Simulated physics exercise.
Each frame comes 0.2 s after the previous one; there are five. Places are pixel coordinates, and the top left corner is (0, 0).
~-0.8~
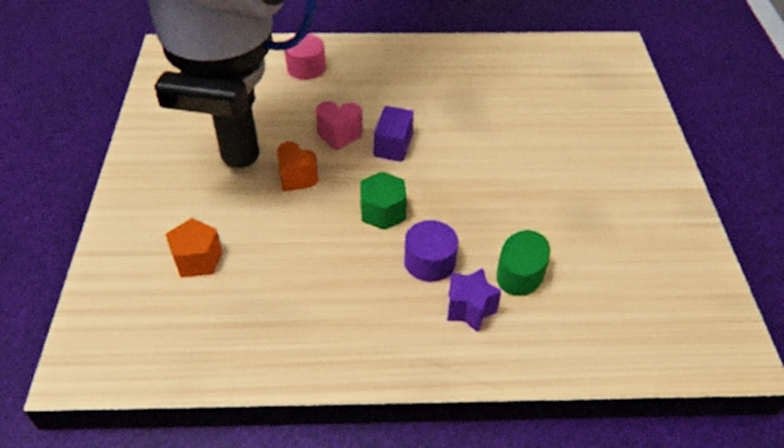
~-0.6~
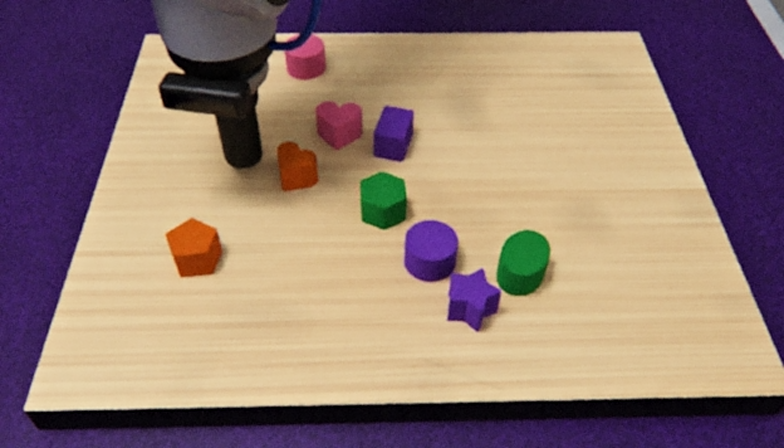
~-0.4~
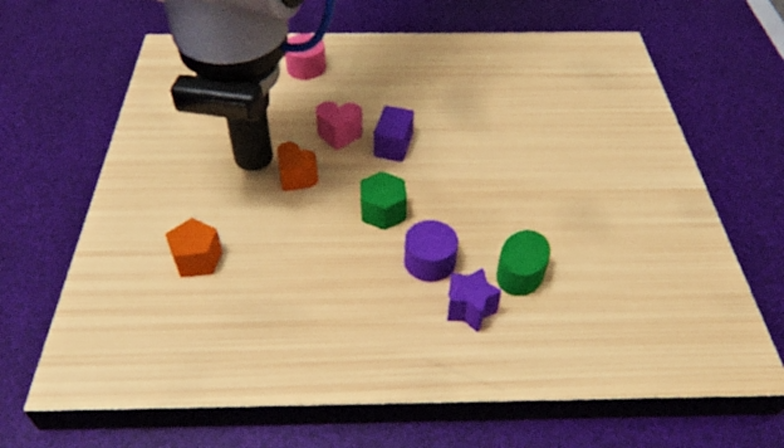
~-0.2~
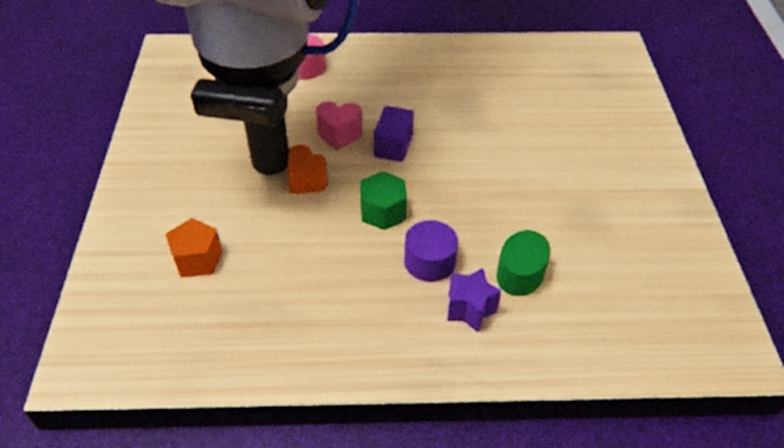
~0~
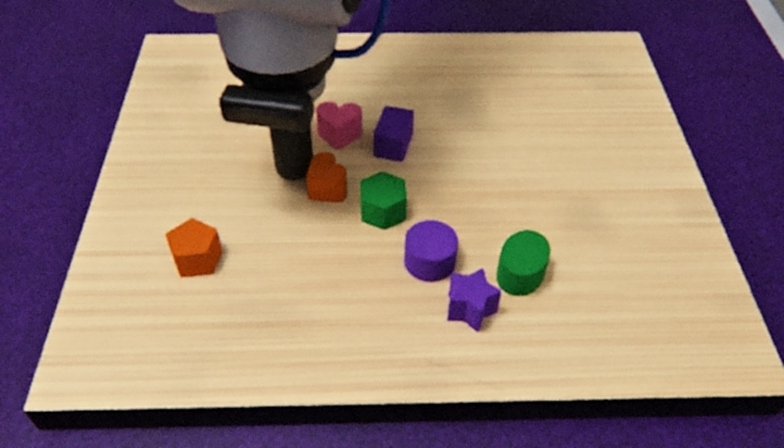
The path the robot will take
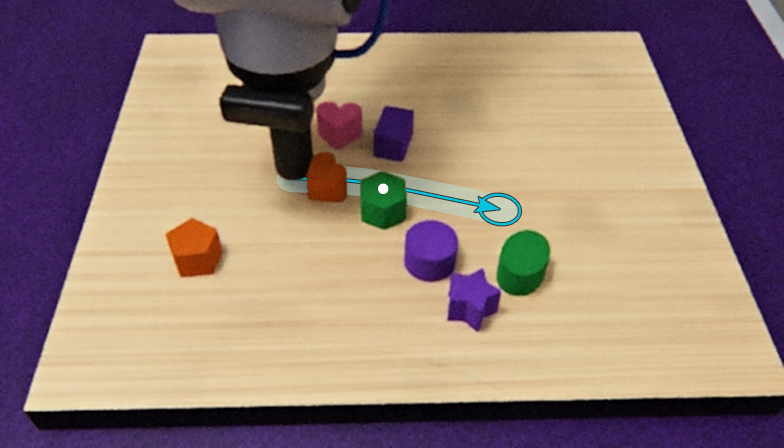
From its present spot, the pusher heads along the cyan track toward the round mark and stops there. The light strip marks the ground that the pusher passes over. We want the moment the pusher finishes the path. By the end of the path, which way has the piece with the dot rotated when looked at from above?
It ends up turned anticlockwise.
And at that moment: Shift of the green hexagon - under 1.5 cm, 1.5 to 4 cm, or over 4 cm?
From 1.5 to 4 cm.
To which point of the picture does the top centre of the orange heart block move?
I predict (367, 188).
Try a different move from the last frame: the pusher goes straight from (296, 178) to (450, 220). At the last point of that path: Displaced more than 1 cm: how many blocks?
Going by the path, three or more of them shift by more than about 1 cm.
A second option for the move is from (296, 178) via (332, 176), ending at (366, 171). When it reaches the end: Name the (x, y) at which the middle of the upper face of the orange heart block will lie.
The answer is (358, 176).
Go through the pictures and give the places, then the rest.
The first picture shows tip of the pusher (241, 156), middles of tops, orange heart block (294, 156), green hexagon (383, 189), purple rectangular block (394, 122).
The second picture shows pusher (244, 157), nothing pushed.
The third picture shows pusher (254, 159), nothing pushed.
The fourth picture shows pusher (271, 163), orange heart block (304, 159).
The fifth picture shows pusher (295, 168), orange heart block (326, 167), green hexagon (383, 189), purple rectangular block (394, 122).
The line goes from (296, 178) via (364, 182) and (431, 195), ending at (500, 209); the dot is on the green hexagon.
What follows on the original path. One third of the way, pusher (365, 173); orange heart block (364, 186), turned 70° clockwise; green hexagon (399, 201), turned 25° anticlockwise.
Two thirds of the way, pusher (432, 185); orange heart block (367, 188), turned 80° clockwise; green hexagon (403, 205), turned 30° anticlockwise.
At the end, pusher (502, 200); orange heart block (367, 188), turned 80° clockwise; green hexagon (403, 205), turned 30° anticlockwise; purple rectangular block unmoved.
